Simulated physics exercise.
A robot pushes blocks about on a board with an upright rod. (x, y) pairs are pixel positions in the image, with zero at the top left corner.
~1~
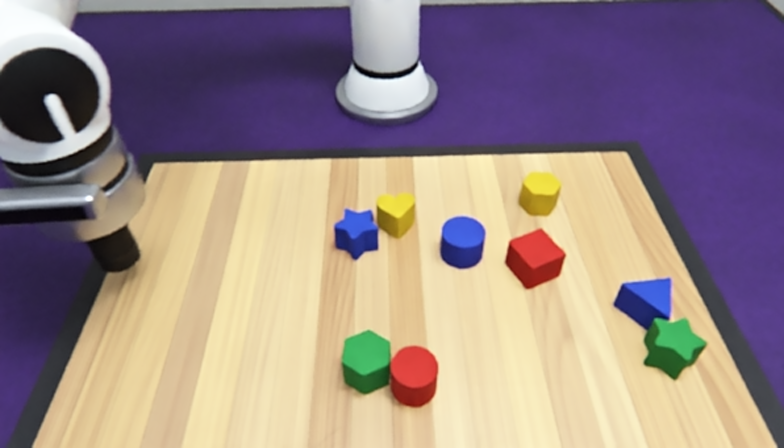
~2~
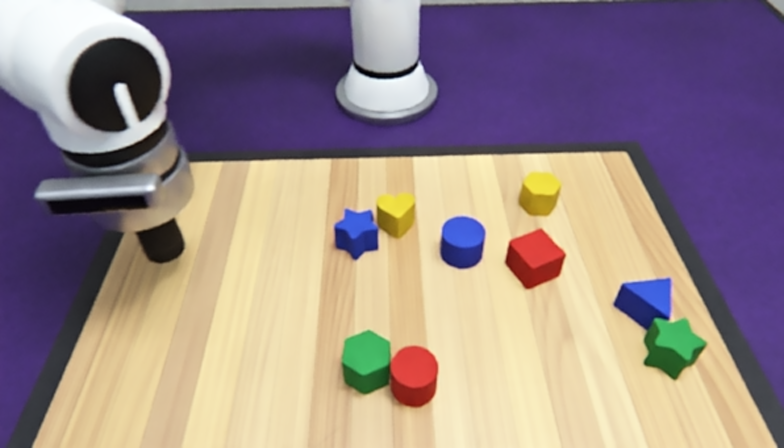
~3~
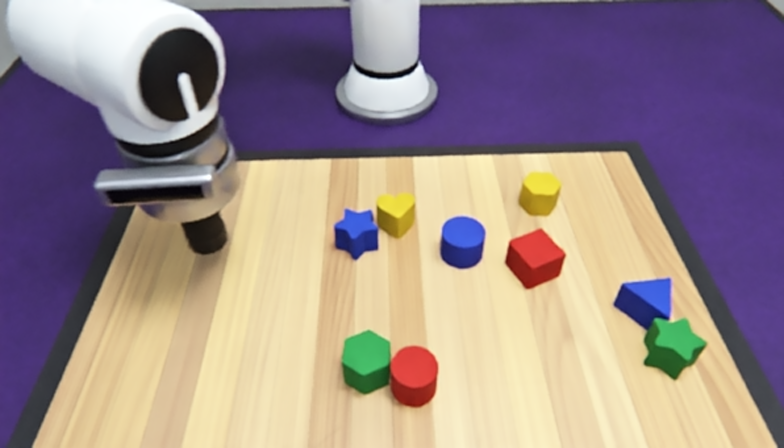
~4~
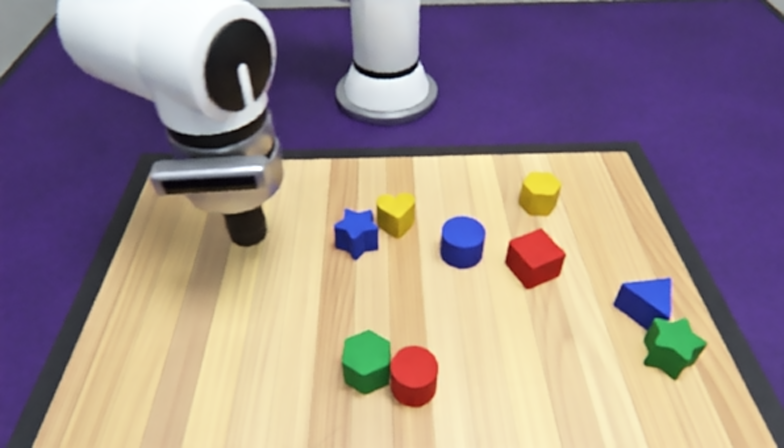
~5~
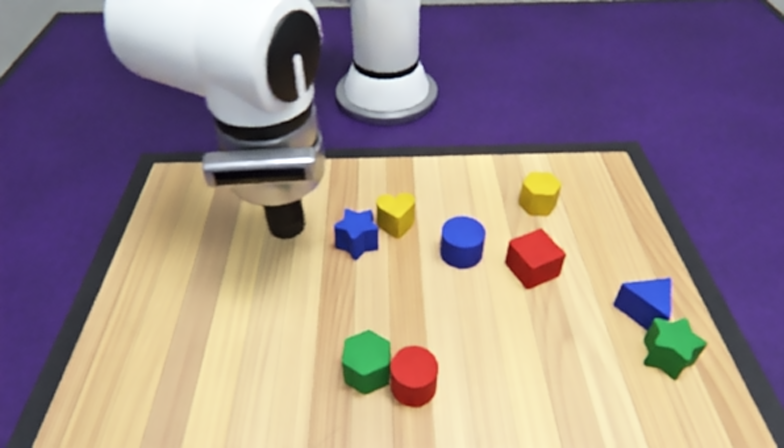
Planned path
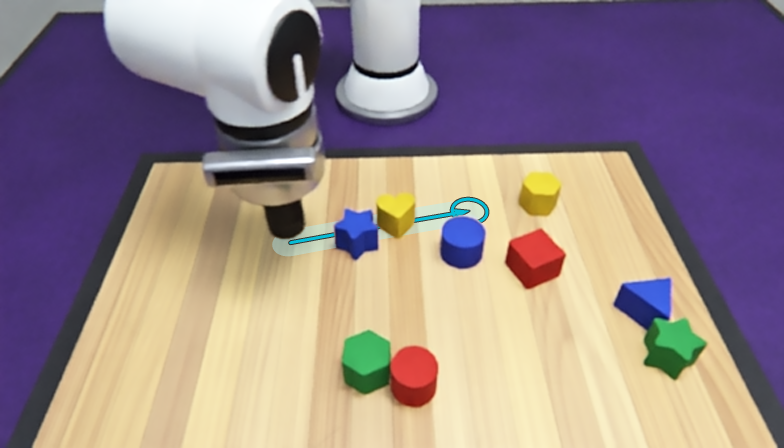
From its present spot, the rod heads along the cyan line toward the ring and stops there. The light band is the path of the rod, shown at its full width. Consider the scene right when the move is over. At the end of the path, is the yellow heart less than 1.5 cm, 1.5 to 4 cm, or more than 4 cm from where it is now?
The yellow heart ends up quite far away, over 4 cm.
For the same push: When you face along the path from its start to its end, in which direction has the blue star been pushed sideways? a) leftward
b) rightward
My pick is b.
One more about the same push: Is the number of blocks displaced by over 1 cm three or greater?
Short answer: No.
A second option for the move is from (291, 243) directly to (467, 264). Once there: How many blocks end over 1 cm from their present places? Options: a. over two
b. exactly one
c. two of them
Option a.
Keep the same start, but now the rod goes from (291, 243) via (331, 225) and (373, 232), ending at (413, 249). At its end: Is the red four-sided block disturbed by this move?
It is still on its spot.
The line goes from (291, 243) directly to (470, 211).
What follows on the original path. One third of the way, rod at (353, 215); blue star at (378, 224), turned 15° clockwise.
Two thirds of the way, rod at (412, 205); blue star at (400, 226), turned 65° clockwise; yellow heart at (449, 200), turned 20° clockwise.
At the end, rod at (471, 195); blue star at (400, 226), turned 65° clockwise; yellow heart at (500, 203), turned 95° clockwise; blue circular block unmoved.
